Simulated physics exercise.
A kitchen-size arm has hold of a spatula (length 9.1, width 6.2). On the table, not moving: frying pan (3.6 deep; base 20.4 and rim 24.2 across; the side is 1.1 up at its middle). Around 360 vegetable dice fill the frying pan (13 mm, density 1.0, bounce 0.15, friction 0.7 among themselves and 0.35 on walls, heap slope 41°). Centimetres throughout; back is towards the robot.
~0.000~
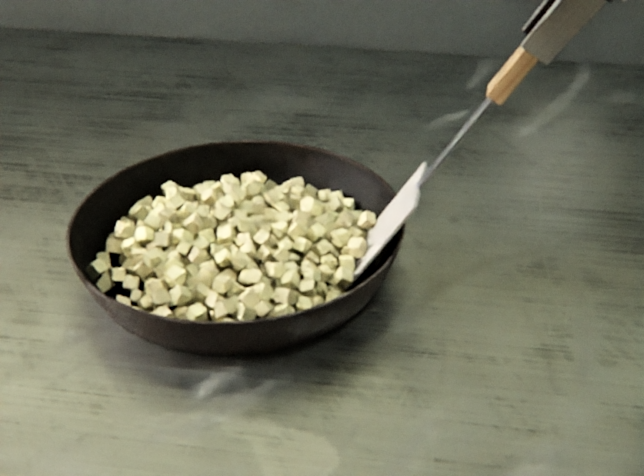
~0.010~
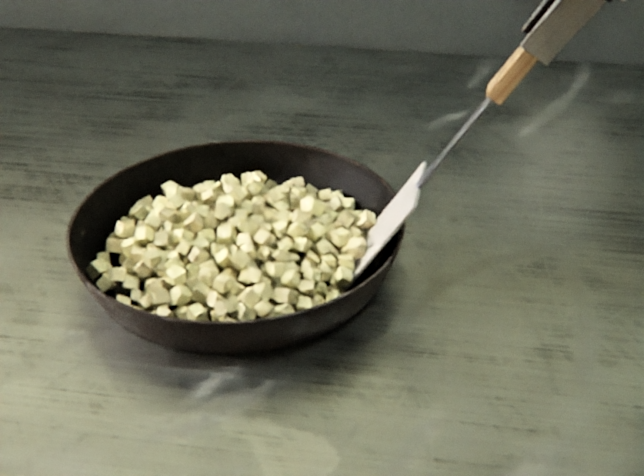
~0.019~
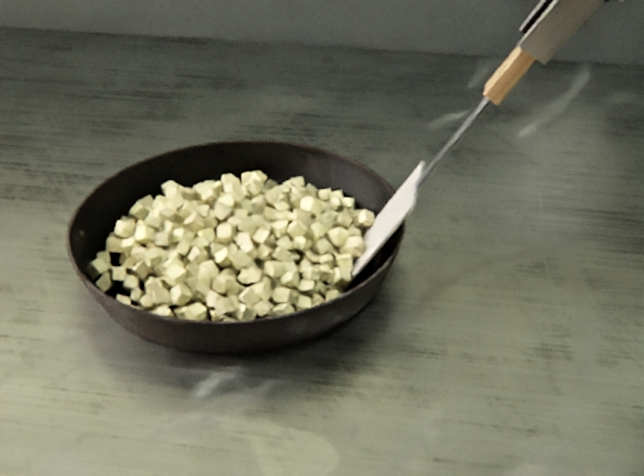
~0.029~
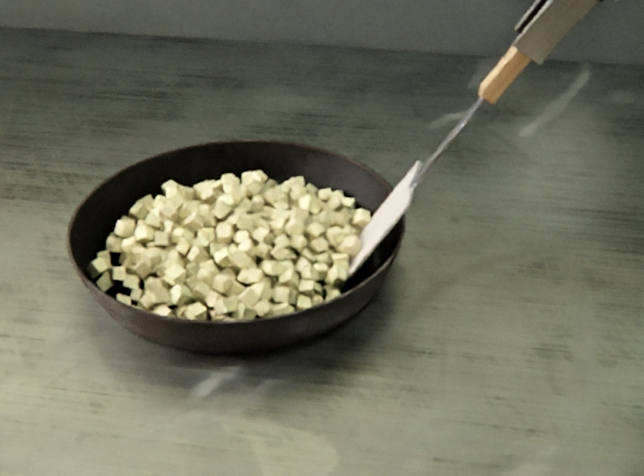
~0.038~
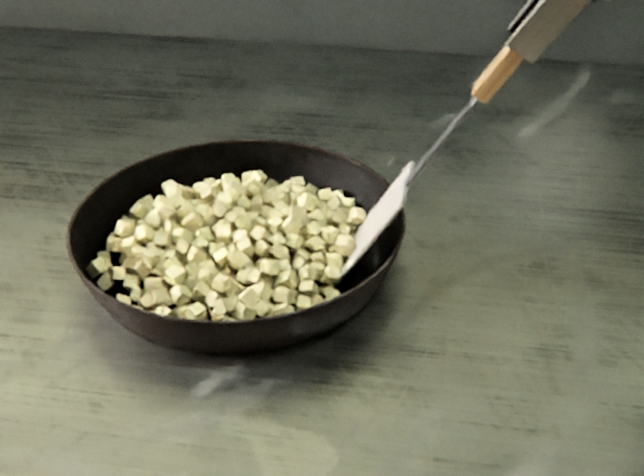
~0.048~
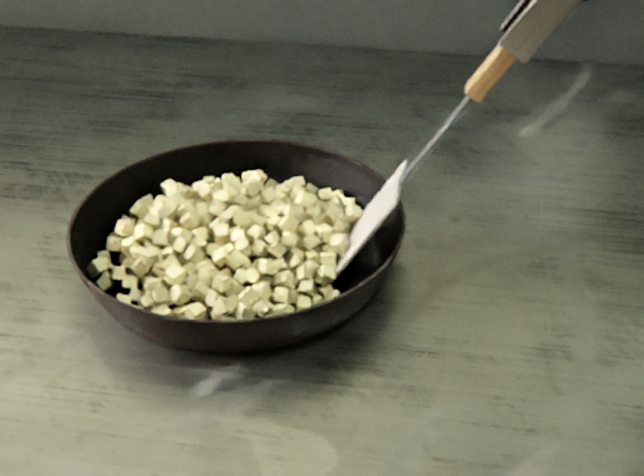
On a grey-green, streaked tabletop, a dark round pan sits heaped with pale vegetable cubes while a robotic arm holds a wooden-handled spatula against its right inner side. The spatula stays nearly still at first, then shifts slightly left along the edge of the cubes, which barely move.
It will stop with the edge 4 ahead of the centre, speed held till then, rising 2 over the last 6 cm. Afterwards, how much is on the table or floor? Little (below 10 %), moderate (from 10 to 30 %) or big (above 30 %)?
Share on the table or floor: Little (below 10 %).
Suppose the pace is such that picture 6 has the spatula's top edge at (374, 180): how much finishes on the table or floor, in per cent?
About 15 per cent.
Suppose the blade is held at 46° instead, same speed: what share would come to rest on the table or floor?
It would be near 0 per cent.
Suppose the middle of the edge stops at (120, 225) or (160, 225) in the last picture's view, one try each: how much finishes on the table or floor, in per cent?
About 15 and 0 per cent.
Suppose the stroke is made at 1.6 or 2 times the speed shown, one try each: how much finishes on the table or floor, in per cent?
About 5 and 10 per cent.
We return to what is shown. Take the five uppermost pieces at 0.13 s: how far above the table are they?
Some 5 cm.
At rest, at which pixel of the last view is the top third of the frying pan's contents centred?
Near (149, 213).
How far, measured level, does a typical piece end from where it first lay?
About 2 cm.
After 0.13 s, sloping 57°, highest piece 5 above the table; 360 in the frying pan.
After 0.21 s, sloping 57°, highest piece 7 above the table; 360 in the frying pan.
After 0.45 s, sloping 57°, highest piece 6 above the table; 360 in the frying pan.
After 1.50 s, sloping 57°, highest piece 6 above the table; 360 in the frying pan.
In the end, 360 in the frying pan. That is 0 % on the table or floor.
